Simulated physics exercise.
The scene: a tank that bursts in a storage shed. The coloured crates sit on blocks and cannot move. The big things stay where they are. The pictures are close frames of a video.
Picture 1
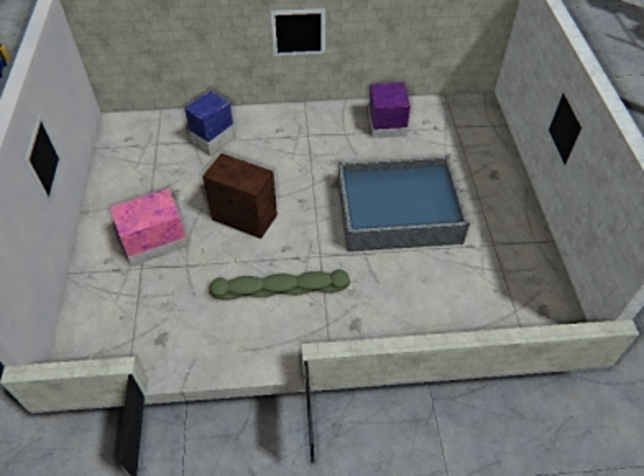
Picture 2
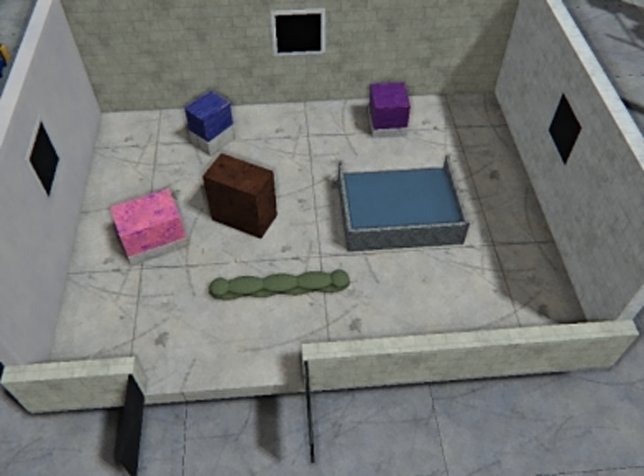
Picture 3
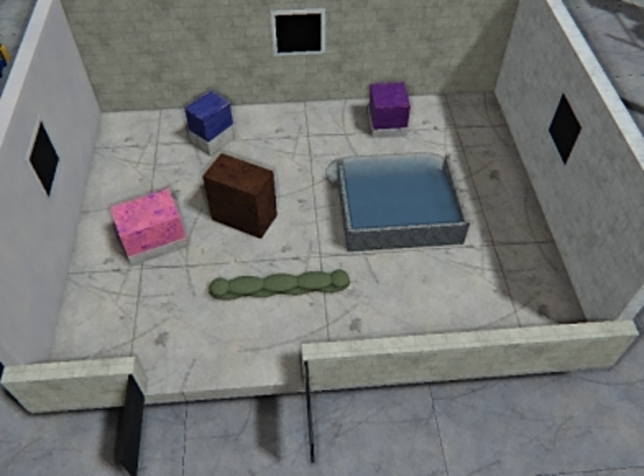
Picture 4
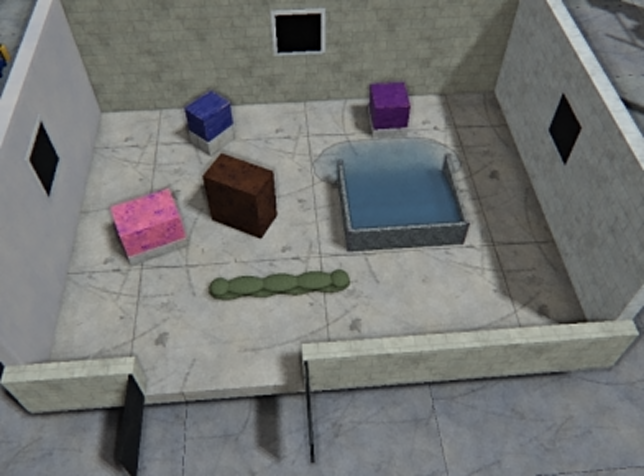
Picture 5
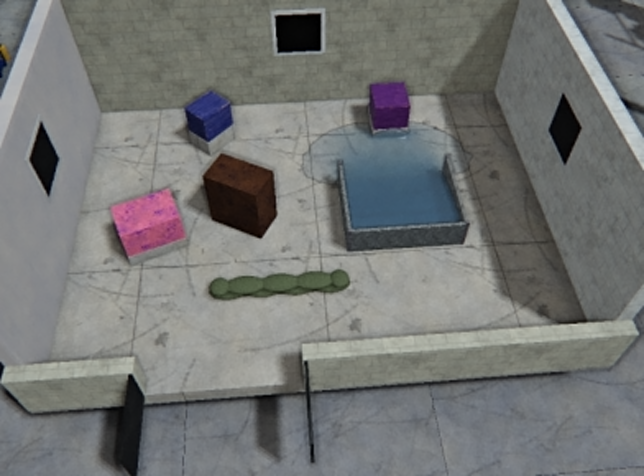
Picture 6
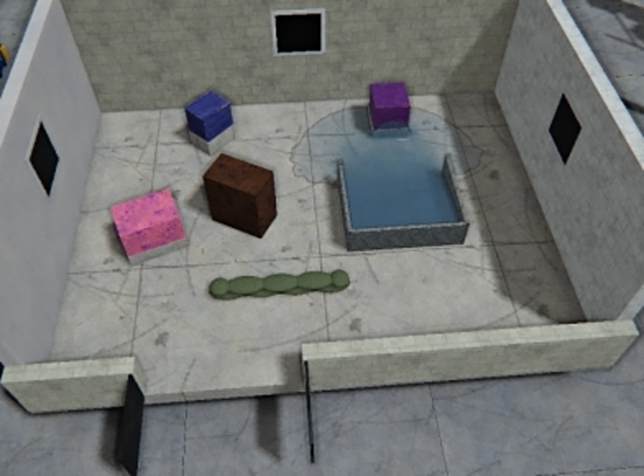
In the video, a rectangular tank of still water sits among colored blocks in a walled enclosure; its far side opens, and water pours out, spreading in a widening rounded sheet across the floor toward the purple block.
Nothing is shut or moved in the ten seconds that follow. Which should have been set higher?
In the end: The pink crate escapes dry; the blue crate escapes dry; the purple crate is wetted.
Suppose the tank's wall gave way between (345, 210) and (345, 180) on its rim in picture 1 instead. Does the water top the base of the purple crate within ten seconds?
Purple remains dry.
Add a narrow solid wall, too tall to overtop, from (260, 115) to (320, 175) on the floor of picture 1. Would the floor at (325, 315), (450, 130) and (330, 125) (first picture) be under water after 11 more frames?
One after the other: Free of water, under water, wet.
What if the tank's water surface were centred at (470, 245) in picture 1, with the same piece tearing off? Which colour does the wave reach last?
I say the crate marked pink.
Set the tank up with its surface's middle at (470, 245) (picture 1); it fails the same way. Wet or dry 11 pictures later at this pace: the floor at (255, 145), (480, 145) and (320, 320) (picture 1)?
In turn: Dry, awash, not flooded.
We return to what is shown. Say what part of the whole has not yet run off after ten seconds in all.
I make it 100 per cent.
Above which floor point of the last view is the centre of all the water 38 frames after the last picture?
Close to (350, 164).
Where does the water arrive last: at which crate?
The pink-painted one.
A moment on, water covers 15 % of the floor; the pink crate not reached, the blue crate not reached, the purple crate water round its plinth.
Next, water covers 20 % of the floor; the pink crate not reached, the blue crate water round its plinth, the purple crate water round its plinth.
Then, water covers 30 % of the floor; the pink crate not reached, the blue crate water round its plinth, the purple crate water round its plinth.
Later, water covers 60 % of the floor; the pink crate water round its plinth, the blue crate water round its plinth, the purple crate water round its plinth.
In the end, water covers 80 % of the floor; the pink crate stayed above the water, the blue crate stayed above the water, the purple crate was topped.
